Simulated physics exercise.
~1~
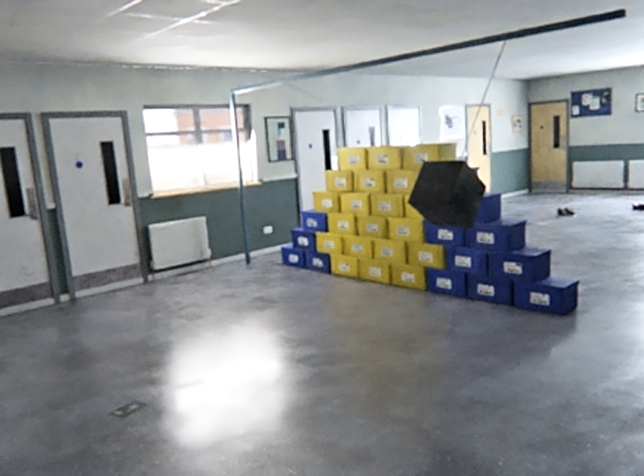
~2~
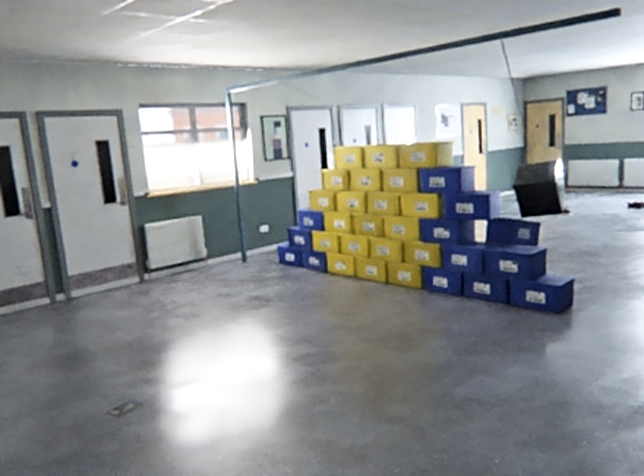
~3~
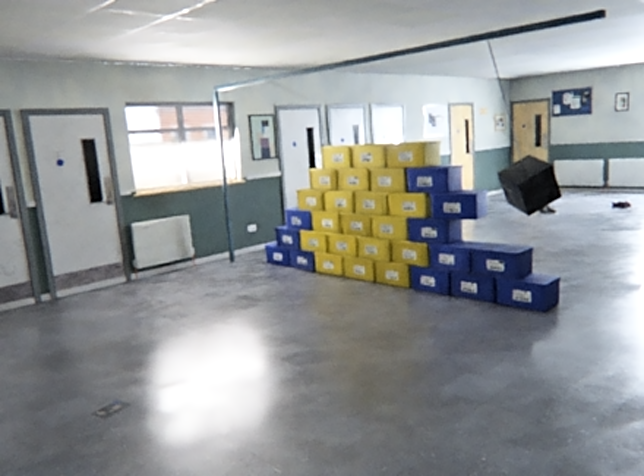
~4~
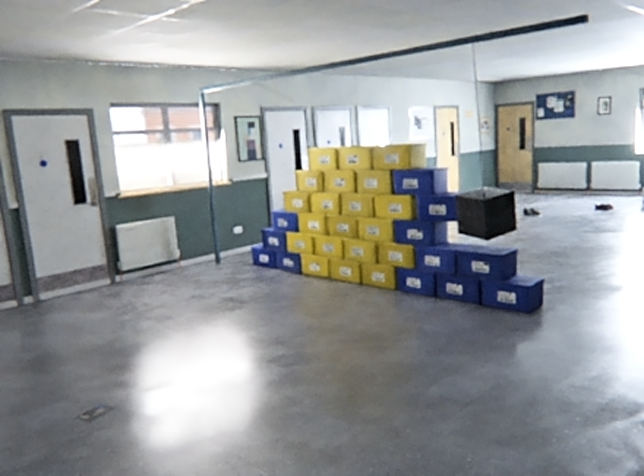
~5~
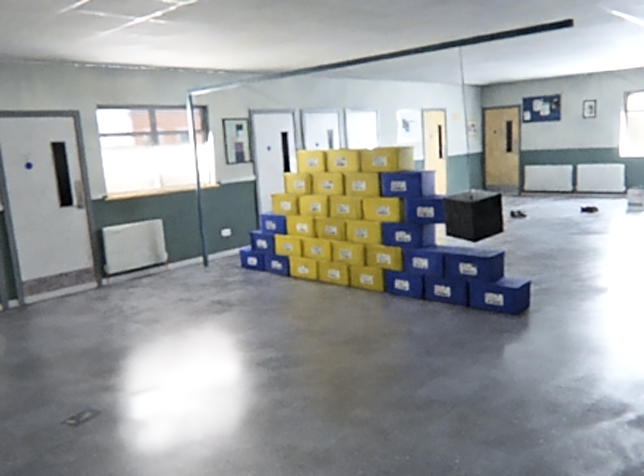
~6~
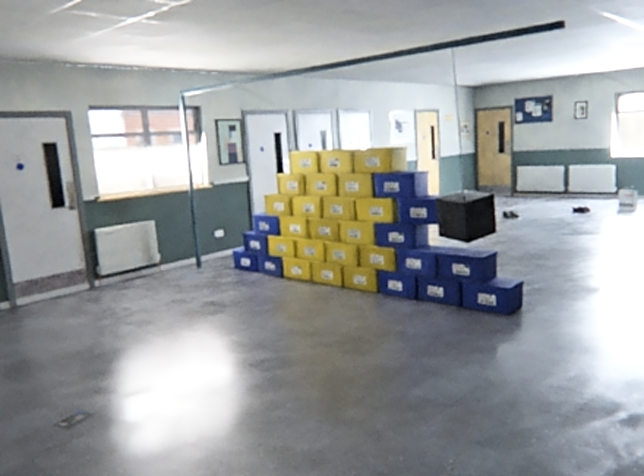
A stepped wall of yellow and blue lidded boxes stands on the shiny grey floor of a large room with pale doors and green-banded walls, seen from slightly above. The yellow boxes fill the middle, with blue ones at both ends, and a dark block hangs on a thin line from a long overhead beam. The block starts at the right side of the wall, then swings away to the right, leaving a gap among the blue boxes. It swings back left as the view drifts right, and ends hanging almost straight down beside the wall, which still stands.
